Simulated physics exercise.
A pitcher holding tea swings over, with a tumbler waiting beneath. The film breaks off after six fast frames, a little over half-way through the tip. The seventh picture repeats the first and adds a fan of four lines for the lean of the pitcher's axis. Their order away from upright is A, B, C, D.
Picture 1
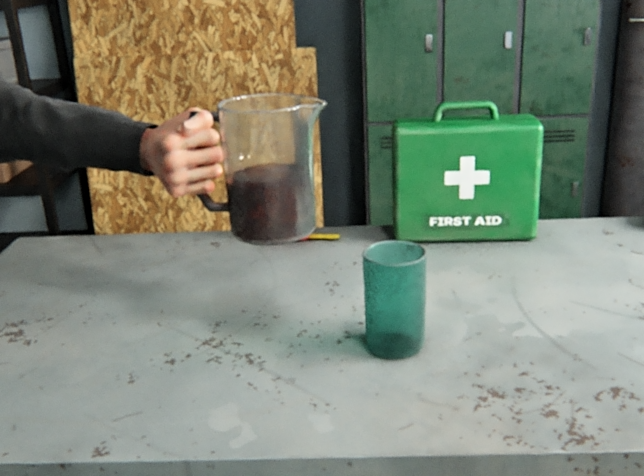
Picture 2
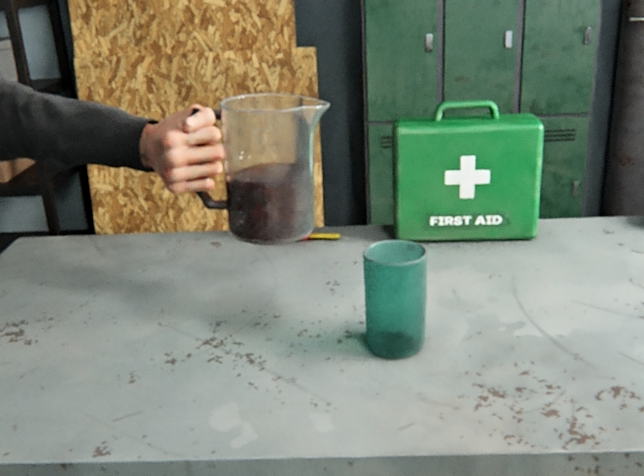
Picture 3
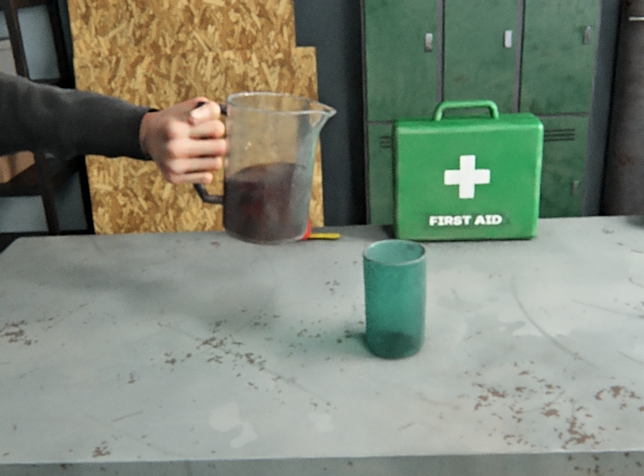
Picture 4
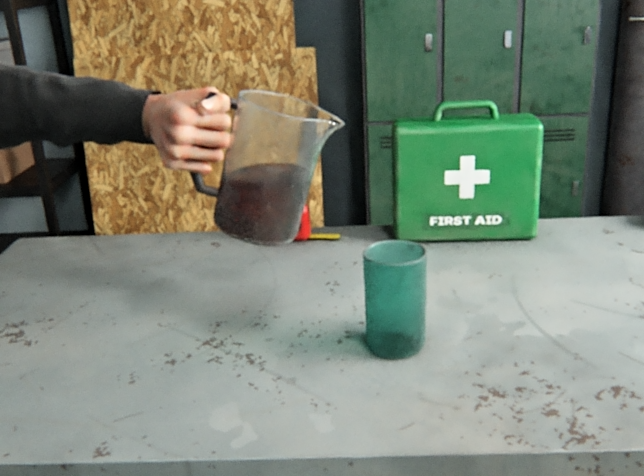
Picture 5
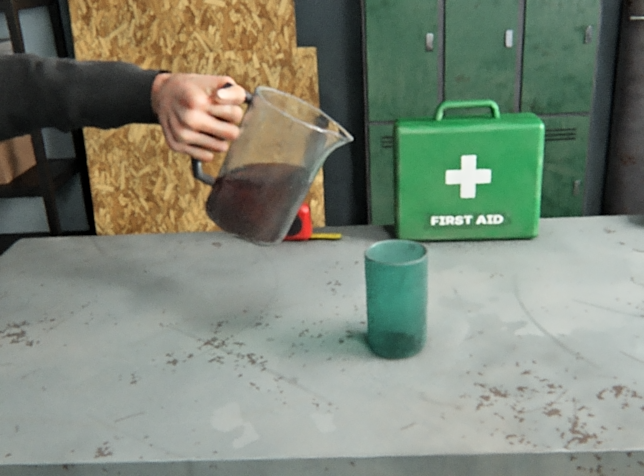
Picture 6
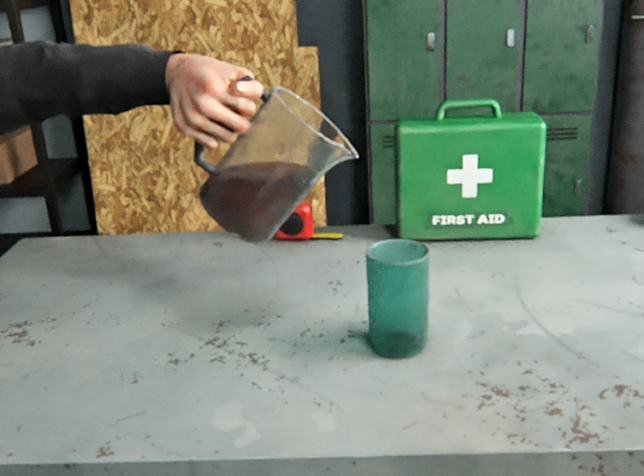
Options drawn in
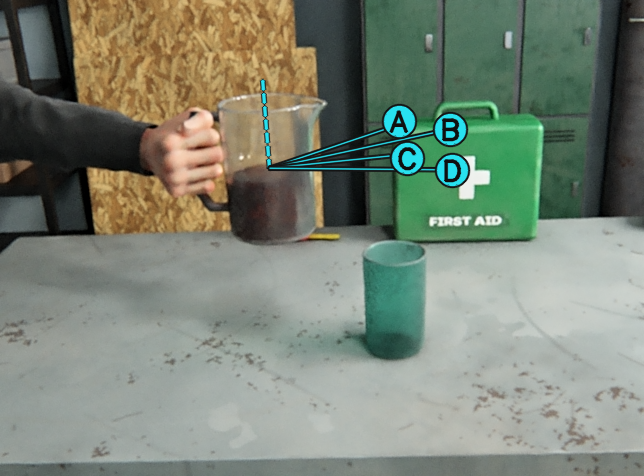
To begin with, a hand at the left holds a clear pitcher of dark liquid nearly upright above a gray table, near a teal tumbler and a green first aid case. The hand then tilts the pitcher steadily to the right, its spout lowering as a red tape measure comes into view behind it.
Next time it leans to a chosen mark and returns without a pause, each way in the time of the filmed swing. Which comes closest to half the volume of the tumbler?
Best: B.
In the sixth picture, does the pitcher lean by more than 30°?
Yes.
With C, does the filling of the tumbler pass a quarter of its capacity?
Yes, clearly.
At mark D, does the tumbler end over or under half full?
Over half.
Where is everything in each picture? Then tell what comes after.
The first frame shows upright, lip at (325, 103); rim of the tumbler round (394, 252); nothing has left yet.
The second frame shows tipped about 2°, lip at (328, 105); nothing has left yet.
The third frame shows tipped about 8°, lip at (334, 111); nothing has left yet.
The fourth frame shows tipped about 18°, lip at (343, 123); nothing has left yet.
The fifth frame shows tipped about 29°, lip at (351, 138); nothing has left yet.
The sixth frame shows tipped about 41°, lip at (357, 155); nothing has left yet.
On the marked copy, A at (384, 129); B at (433, 132); C at (389, 156); D at (435, 169).
If A is chosen, the tumbler ends with about 32 % of what it can hold.
If B is chosen, the tumbler ends with about 49 % of what it can hold.
If C is chosen, the tumbler ends with about 66 % of what it can hold.
If D is chosen, the tumbler ends with about 75 % of what it can hold; 8 % of the tea is spilt.
